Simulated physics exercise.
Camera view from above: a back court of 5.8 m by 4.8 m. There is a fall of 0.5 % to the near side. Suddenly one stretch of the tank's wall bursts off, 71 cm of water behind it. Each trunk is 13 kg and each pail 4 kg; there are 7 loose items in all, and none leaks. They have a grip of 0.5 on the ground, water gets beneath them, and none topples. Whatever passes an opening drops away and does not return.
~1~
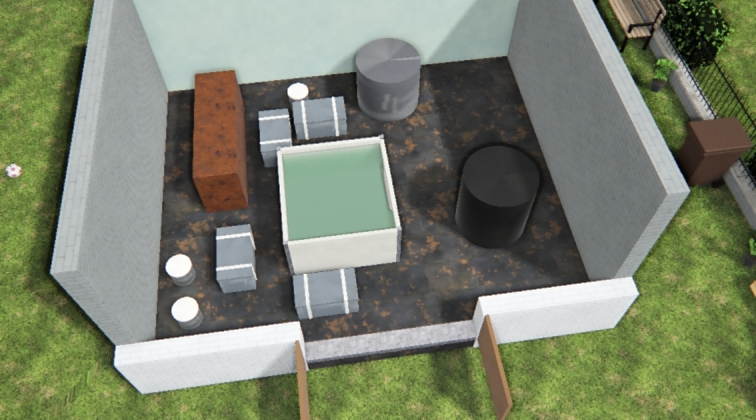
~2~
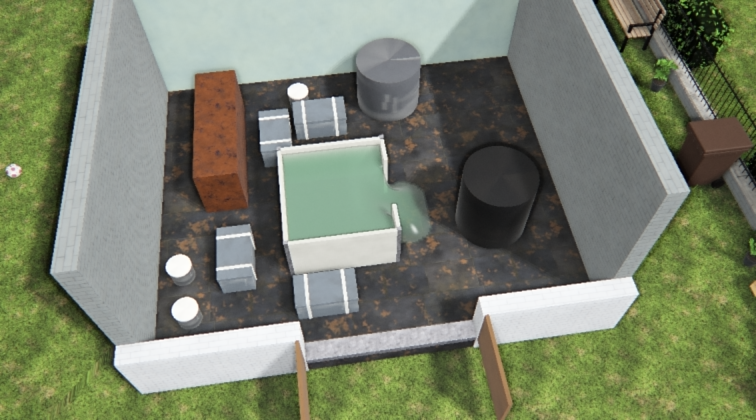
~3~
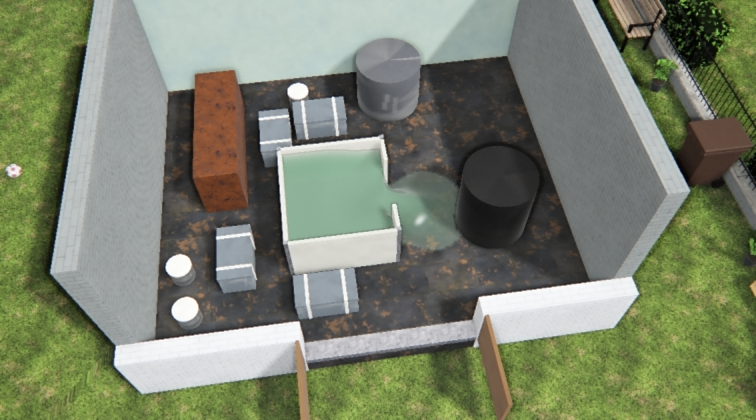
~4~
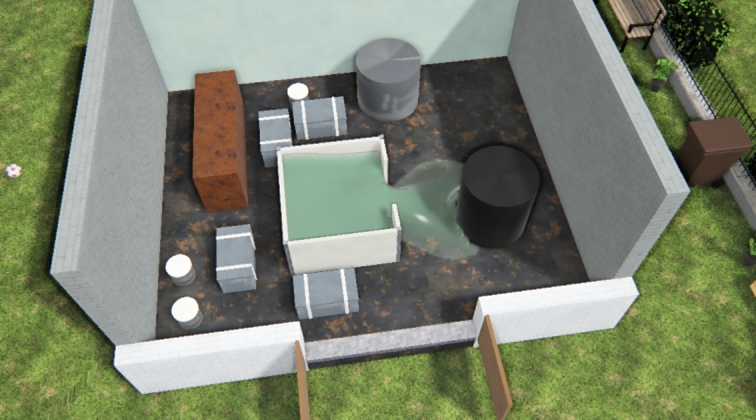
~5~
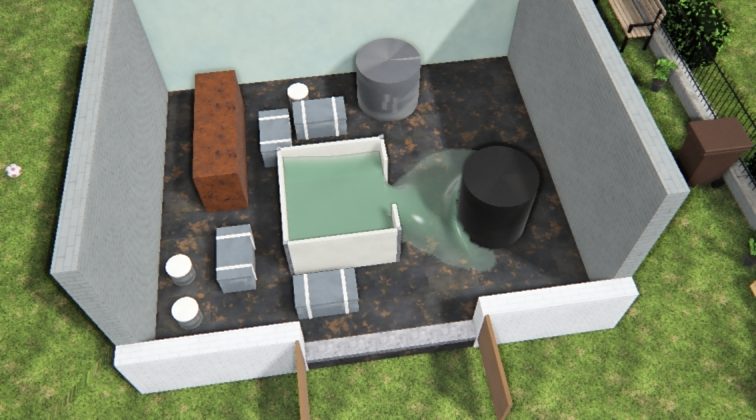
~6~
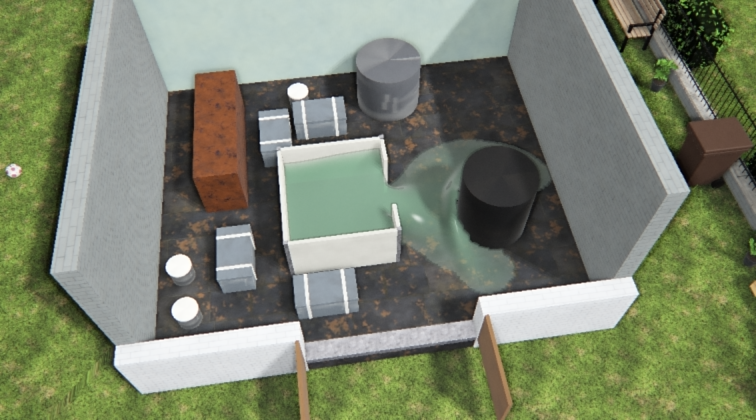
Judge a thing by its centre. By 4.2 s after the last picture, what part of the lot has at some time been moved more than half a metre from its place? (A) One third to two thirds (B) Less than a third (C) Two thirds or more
Less than a third (B).
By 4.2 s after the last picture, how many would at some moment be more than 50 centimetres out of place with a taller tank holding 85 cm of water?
Then 1 of them.
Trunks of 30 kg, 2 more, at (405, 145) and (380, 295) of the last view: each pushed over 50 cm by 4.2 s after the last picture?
The first comes out within the limit, the second within the limit.
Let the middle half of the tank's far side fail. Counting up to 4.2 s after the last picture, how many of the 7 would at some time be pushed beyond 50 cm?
Result: 4 of them.
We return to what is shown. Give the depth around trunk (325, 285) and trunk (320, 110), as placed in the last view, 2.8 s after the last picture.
Roughly 0 and 0 cm.
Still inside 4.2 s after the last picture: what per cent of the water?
Close to 90 in a hundred parts remain.
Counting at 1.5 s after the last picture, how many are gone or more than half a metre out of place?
Count then: 0.
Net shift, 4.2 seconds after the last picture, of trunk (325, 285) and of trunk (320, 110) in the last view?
First: 0 cm. Second: 0 cm.
Then, 0.4 s after the last picture 0 of 7 are over 50 cm from their spots; 0 afloat.
Then, 1.5 s after the last picture 0 of 7 are over 50 cm from their spots; 0 afloat.
Then, 2.8 s after the last picture 0 of 7 are over 50 cm from their spots; 0 afloat.
Then, 4.2 s after the last picture 0 of 7 are over 50 cm from their spots, and 0 have been at some point; 0 afloat.
